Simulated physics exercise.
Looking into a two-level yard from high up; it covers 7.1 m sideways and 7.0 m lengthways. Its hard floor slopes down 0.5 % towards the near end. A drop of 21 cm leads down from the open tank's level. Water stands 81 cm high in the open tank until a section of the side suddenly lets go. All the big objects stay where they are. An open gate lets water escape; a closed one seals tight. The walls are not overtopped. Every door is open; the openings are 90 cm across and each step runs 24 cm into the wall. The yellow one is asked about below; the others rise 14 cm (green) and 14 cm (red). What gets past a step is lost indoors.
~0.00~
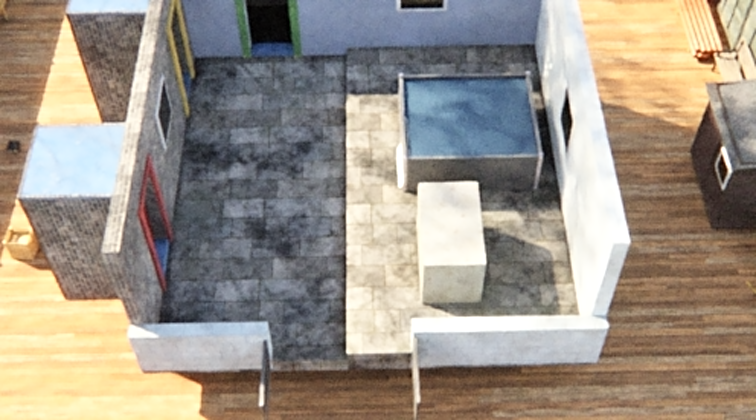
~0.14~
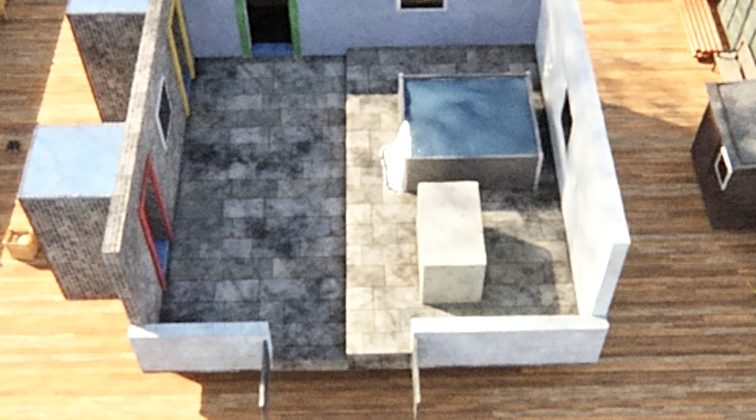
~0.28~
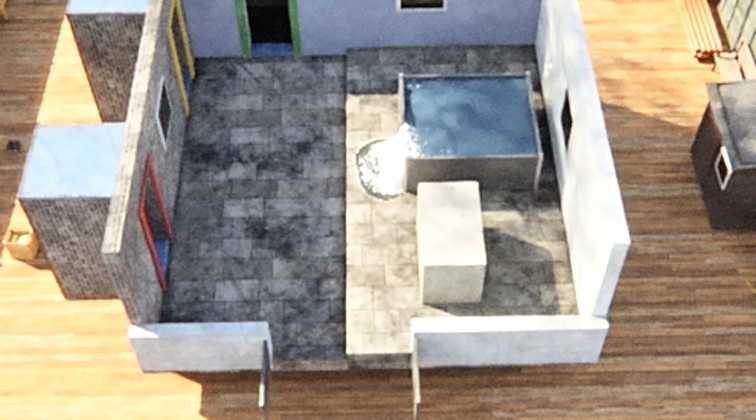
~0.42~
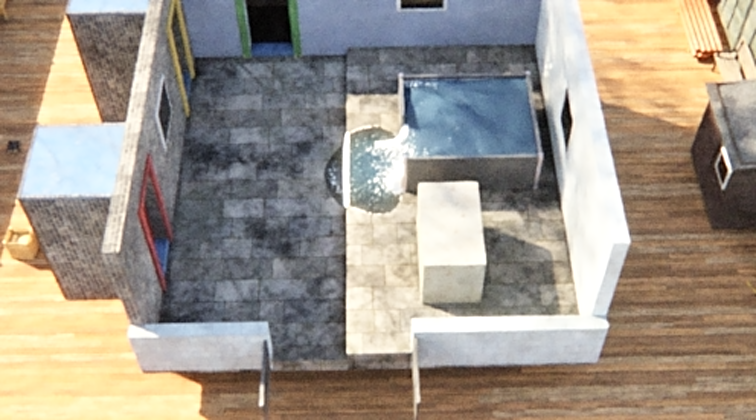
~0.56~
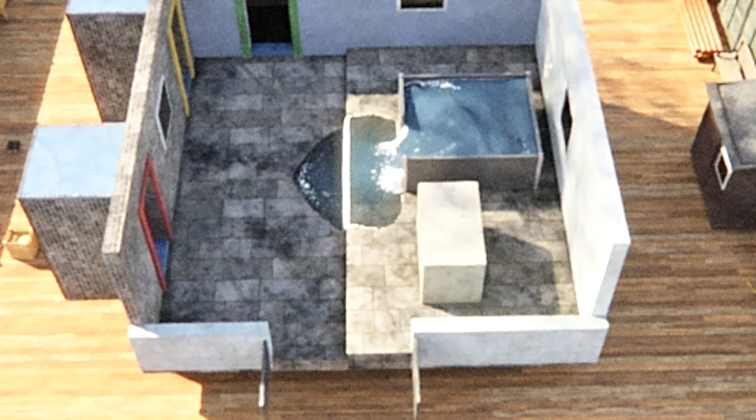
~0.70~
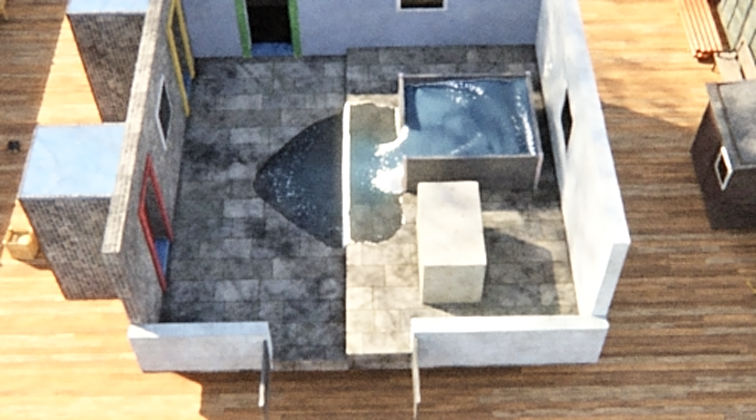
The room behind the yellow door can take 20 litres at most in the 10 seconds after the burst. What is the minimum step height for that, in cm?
Close to 13 cm is just enough.
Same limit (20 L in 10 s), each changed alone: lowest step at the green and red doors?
Roughly 8.0 cm at green and 19 cm at red.
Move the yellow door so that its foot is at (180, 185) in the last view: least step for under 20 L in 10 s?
About 24 cm.
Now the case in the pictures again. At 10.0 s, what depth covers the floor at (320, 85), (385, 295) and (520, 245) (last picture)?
In that order: 12, 1 and 0 cm.
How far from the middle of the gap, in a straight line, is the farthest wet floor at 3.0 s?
About 5.6 m.
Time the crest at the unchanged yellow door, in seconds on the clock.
At about 2.6 s.
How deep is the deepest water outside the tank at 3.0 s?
Roughly 37 cm.
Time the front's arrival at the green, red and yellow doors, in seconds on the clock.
Green 2.2 s, red 1.6 s, yellow 1.8 s.
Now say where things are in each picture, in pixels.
In the first picture, still water, 81 cm deep, in the open tank at (468, 117); the yellow door at (181, 58) is dry.
In the second picture, water pours out at (405, 156) and has run 0.4 m, to (385, 159); about 10 cm deep outside, 81 cm at the back.
In the third picture, the front is at (360, 170), 0.8 m from the gap at (405, 158); 0.9 m2 of floor is wet, 81 cm left at the back.
In the fourth picture, the front is at (328, 177), 1.4 m from the gap at (405, 159); 2.1 m2 of floor is wet, 81 cm left at the back.
In the fifth picture, the gap is at (405, 159), the front 2.0 m out at (299, 185); the back of the open tank holds 81 cm.
In the sixth picture, water pours out at (405, 159) and has run 2.8 m, to (258, 186); about 5 cm deep outside, 75 cm at the back; 2.5 m in a straight line remain to the yellow door at (181, 58).
After 1.4 s water covers 35 % of the floor, deepest (48 cm) near (399, 171); it has not reached the yellow door.
After 3.0 s water covers 50 % of the floor, deepest (37 cm) near (160, 323); 16 cm at the yellow door, 0 litres in over its 21 cm step.
After 10.0 s water covers 55 % of the floor, deepest (20 cm) near (156, 351); 9 cm at the yellow door, 0 litres in over its 21 cm step.
At the yellow door as built, the water arrived by 1.9 s and peaked near 19 cm at 2.6 s.
With a step of 11.5 cm, 35 litres would have come in within the 10 s; with 16 cm, 5 litres. So under 20 litres takes about 13 cm.
